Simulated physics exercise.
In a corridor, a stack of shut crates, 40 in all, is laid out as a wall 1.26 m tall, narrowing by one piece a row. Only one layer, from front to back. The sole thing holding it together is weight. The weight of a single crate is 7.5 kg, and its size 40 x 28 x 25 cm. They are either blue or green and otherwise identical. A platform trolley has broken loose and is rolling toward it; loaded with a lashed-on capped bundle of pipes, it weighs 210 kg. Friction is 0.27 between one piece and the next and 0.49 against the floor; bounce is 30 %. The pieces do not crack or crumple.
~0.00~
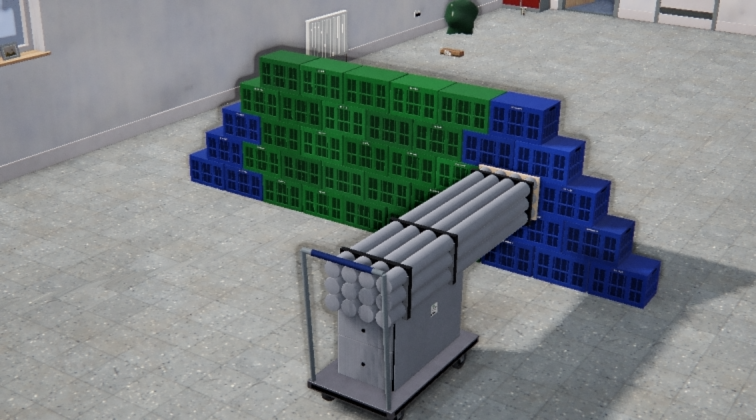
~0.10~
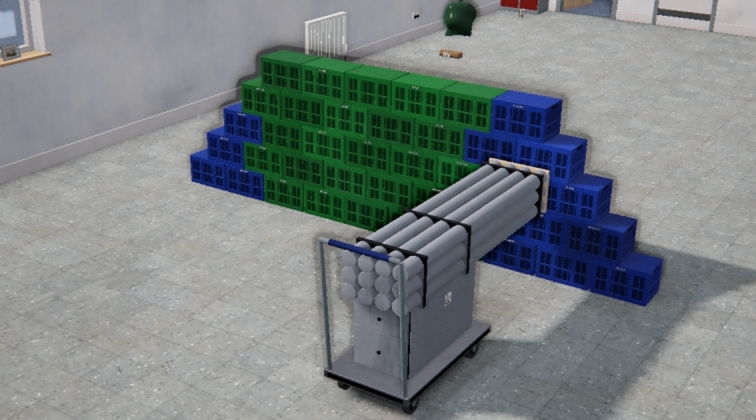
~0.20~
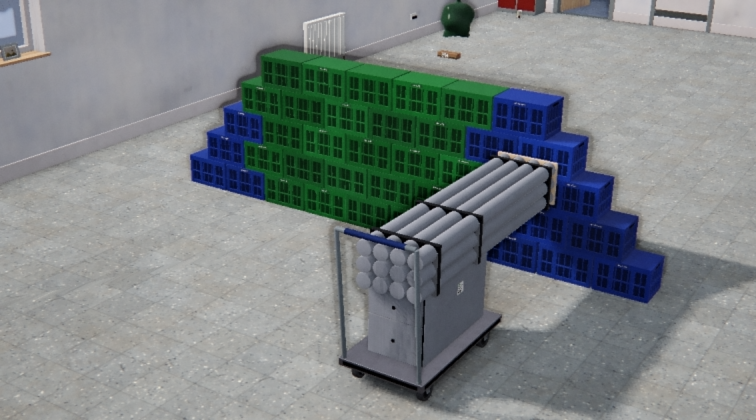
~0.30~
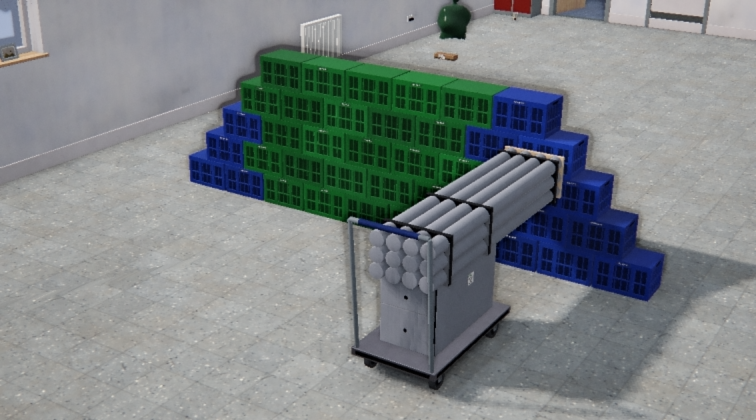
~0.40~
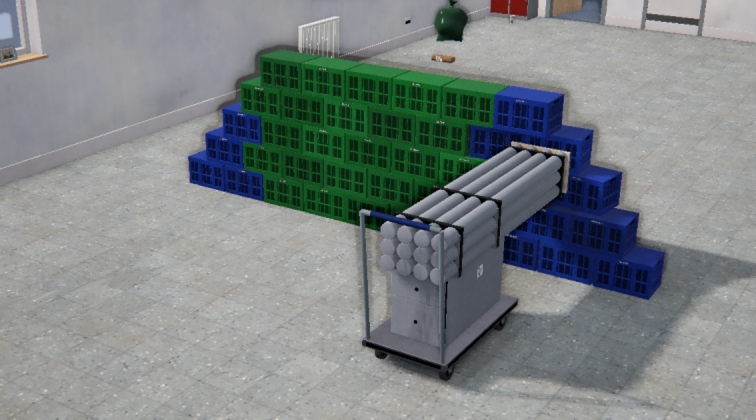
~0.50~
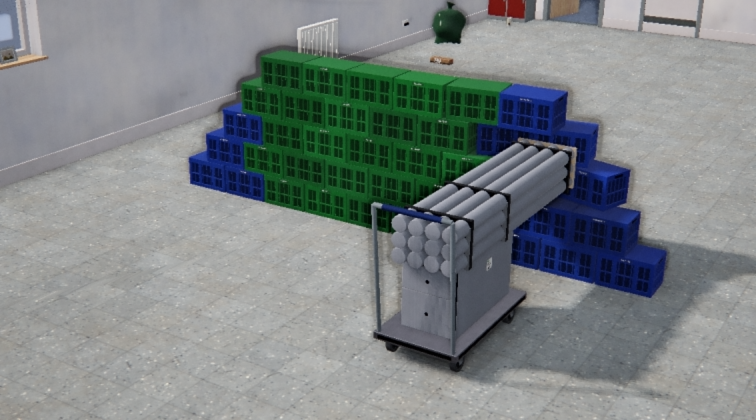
A stepped wall of closed crates, green through the middle and left with blue at both ends, stands on a pale tiled floor in a room seen from above. In front, a platform trolley carries a strapped bundle of grey pipes angled toward the wall's right side. The trolley rolls away rightward until the pipes meet the blue crates and push several slightly back, while the camera shifts barely.
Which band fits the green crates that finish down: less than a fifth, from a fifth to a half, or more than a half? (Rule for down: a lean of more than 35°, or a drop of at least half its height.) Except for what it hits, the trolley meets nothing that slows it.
Less than a fifth.
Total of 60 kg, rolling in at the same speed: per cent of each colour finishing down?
The split would be blue 30, then green 0 per cent.
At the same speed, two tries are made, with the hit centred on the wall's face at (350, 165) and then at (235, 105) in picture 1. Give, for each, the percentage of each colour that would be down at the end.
First try then second: Blue 0 and 10, green 60 and 10 per cent.
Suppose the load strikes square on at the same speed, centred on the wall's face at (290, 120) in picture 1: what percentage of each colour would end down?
Down at the end: Blue 0 percent, green 30 percent.
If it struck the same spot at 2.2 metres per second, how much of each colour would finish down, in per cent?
The blue would finish 30 in a hundred down, the green 20 in a hundred.
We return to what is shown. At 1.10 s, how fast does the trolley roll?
Roughly 0.6 m/s.
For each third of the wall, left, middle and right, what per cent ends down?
The thirds come out at 0 on the left, 10 in the middle and 50 on the right, in per cent.
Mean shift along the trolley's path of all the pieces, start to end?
Mean shift: Around 15 cm.
By 0.76 s, load 36 cm past the wall's line, still rolling; none of the 25 green crates down (1 of 40 in all colours); top green crate unmoved; top blue crate tilted 21°.
By 1.10 s, load 58 cm past the wall's line, still rolling; 1 of the 25 green crates down (5 of 40 in all colours); top green crate unmoved; top blue crate tilted 23°, 10 cm lower.
By 1.78 s, load 93 cm past the wall's line, still rolling; 1 of the 25 green crates down (6 of 40 in all colours); top green crate unmoved; top blue crate on its side.
When it is over (2.6 s), load 1.00 m past the wall's line, stopped; 1 of the 25 green crates down (6 of 40 in all colours); top green crate unmoved; top blue crate 1.01 m lower. That is 4 per cent. In pixels of the last frame, middles, top green crate near (335, 79), top blue crate near (554, 170).
